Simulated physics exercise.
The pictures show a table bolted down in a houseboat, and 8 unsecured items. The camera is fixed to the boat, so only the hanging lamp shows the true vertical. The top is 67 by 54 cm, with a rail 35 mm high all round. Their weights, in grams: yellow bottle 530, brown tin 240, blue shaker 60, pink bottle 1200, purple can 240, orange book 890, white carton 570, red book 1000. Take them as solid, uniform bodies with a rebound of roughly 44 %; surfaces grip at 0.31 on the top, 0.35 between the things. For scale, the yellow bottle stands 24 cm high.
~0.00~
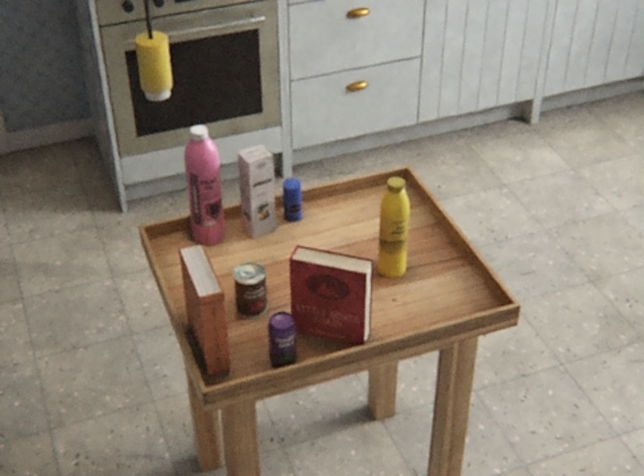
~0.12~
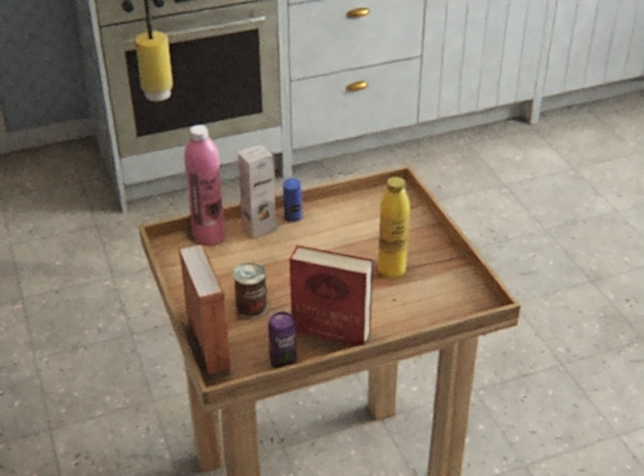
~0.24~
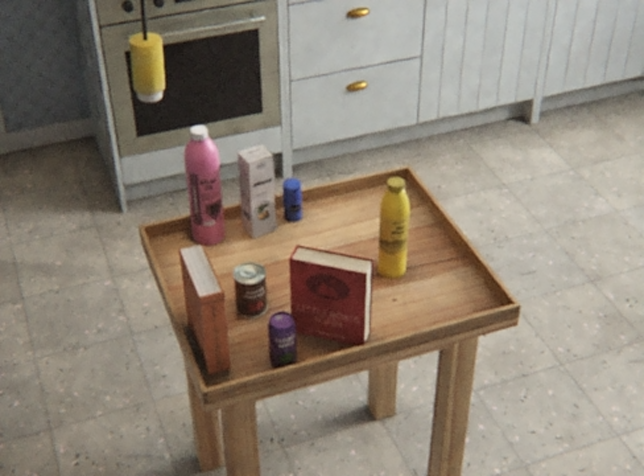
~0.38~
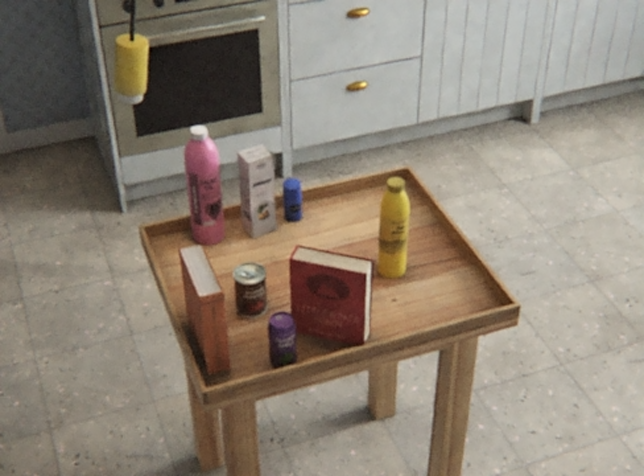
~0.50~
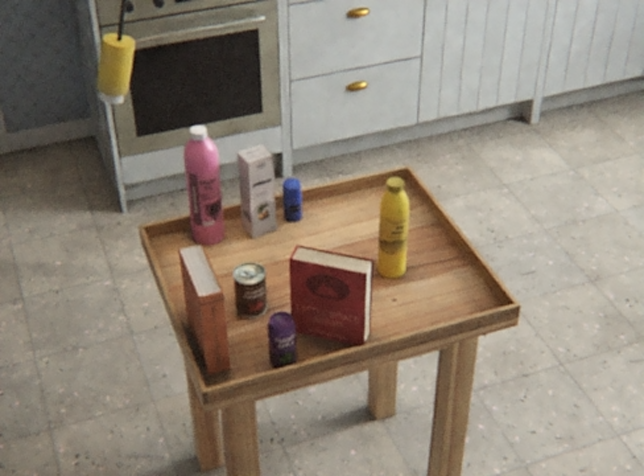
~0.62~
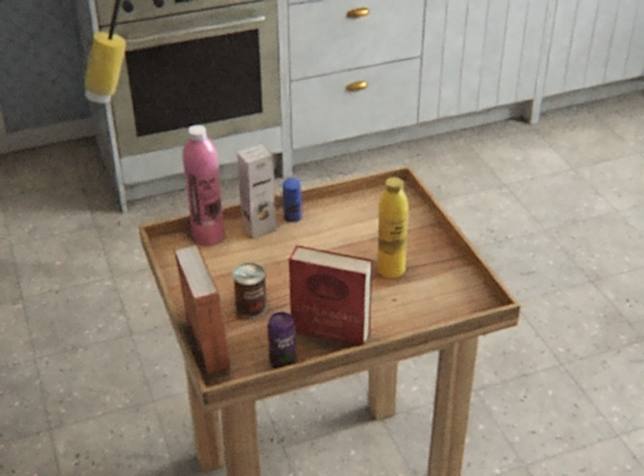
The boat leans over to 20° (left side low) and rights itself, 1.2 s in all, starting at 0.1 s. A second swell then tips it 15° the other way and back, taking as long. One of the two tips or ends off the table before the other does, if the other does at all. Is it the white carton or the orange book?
Of the two named, the second: The orange book.
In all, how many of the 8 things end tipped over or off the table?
4 of them.
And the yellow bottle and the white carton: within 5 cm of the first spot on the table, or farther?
The yellow bottle ends elsewhere; the white carton gets shifted.
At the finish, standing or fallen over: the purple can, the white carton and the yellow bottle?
The purple can stays upright; the white carton tips over; the yellow bottle topples.
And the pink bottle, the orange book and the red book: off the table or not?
The pink bottle ends off the table; the orange book ends off the table; the red book ends on the table.
After 1.02 s, floor tilted 9°, left side down; orange book now off the table; white carton tipped 17° from how it sat near (241, 196); yellow bottle tipped 58° from how it sat.
After 1.32 s, boat level; pink bottle now off the table; white carton on its side near (206, 233); yellow bottle on its side.
After 1.72 s, floor tilted 12°, right side down; white carton on its side near (198, 249); yellow bottle on its side; brown tin slid 3 cm.
At rest (3.0 s), off the table, pink bottle and orange book; tipped over on the table, yellow bottle and white carton; the other 4 in place, give or take 5 cm. Seen from the same camera at the end, white carton near (201, 249). White carton went at 1.14 s; orange book went at 0.82 s.
